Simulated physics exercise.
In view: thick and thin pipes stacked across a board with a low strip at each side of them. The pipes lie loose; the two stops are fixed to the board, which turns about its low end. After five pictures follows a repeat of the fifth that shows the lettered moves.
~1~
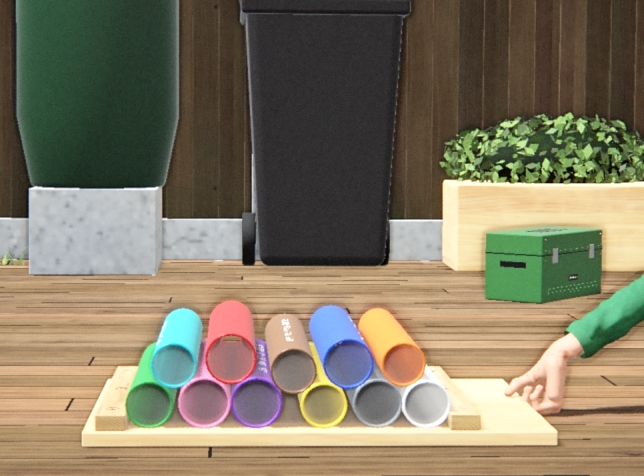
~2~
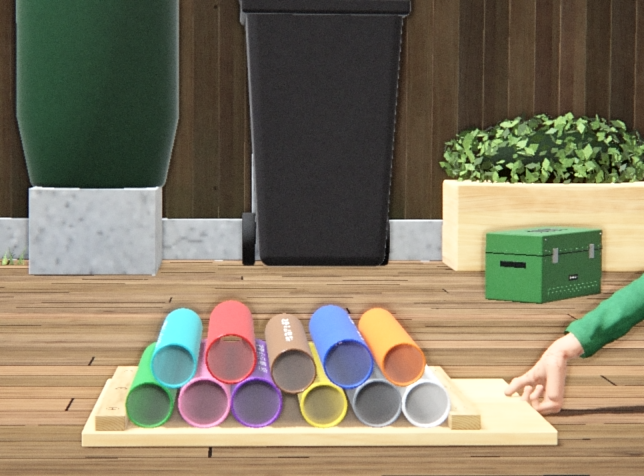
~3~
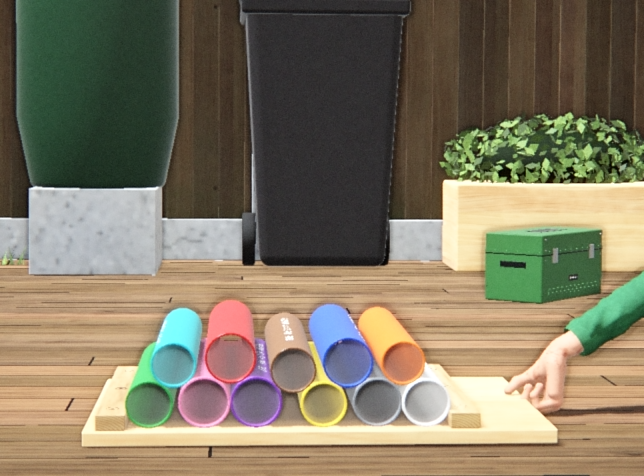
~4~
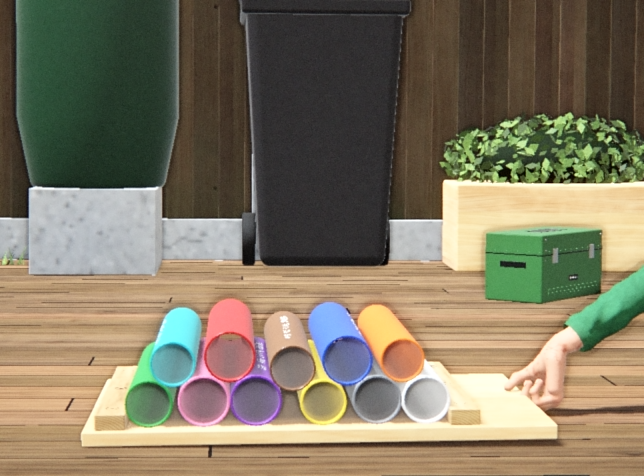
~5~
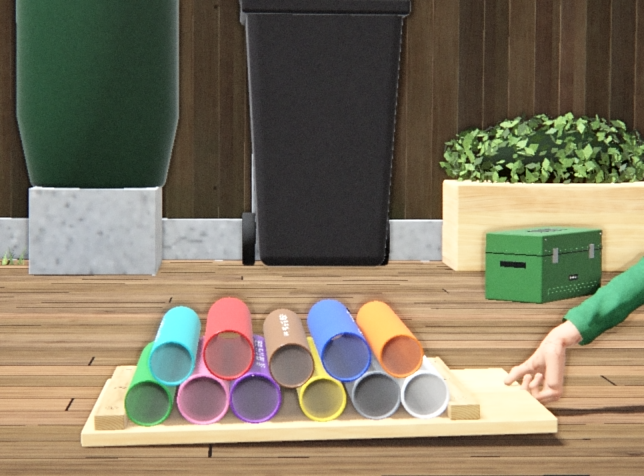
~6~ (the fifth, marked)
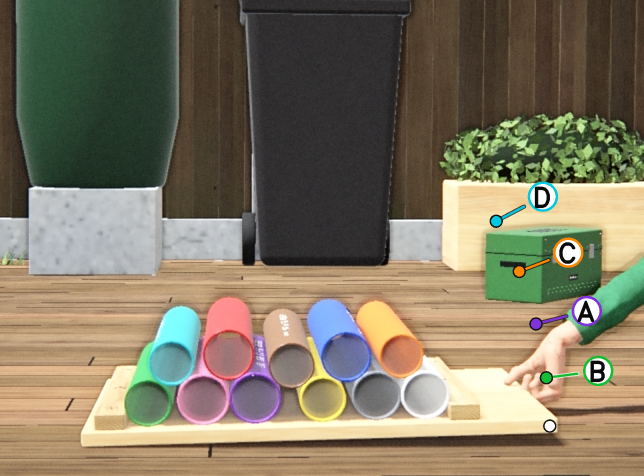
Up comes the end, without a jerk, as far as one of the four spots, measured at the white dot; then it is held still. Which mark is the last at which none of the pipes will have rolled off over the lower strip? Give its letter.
Mark C is as high as it can go.
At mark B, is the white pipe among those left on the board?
Yes, with B.
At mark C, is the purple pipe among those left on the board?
Yes.
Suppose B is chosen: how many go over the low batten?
At B the number is none.
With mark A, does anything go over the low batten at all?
No, at A.
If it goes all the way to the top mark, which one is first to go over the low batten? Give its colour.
First is the turquoise one.
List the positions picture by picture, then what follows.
The first picture shows pink pipe (205, 403); purple pipe (257, 403); yellow pipe (324, 406).
The second picture shows yellow pipe (324, 405); grey pipe (378, 404).
The third picture shows board (313, 401); grey pipe (378, 402); white pipe (426, 402); turquoise pipe (174, 365).
The fourth picture shows board (313, 399); green pipe (149, 404); pink pipe (204, 401).
The fifth picture shows board (313, 397); green pipe (148, 403); pink pipe (203, 400).
On the marked copy, A at (536, 324); B at (546, 377); C at (519, 272); D at (496, 221); the white dot at (550, 426).
Taking C. A third of the way, board at 15°.
Two thirds of the way, board at 21°.
When it is over, board at 21°, none over the low batten.
As for the rest, A none over the low batten; B none over the low batten; D four over the low batten (brown, blue, turquoise, red).
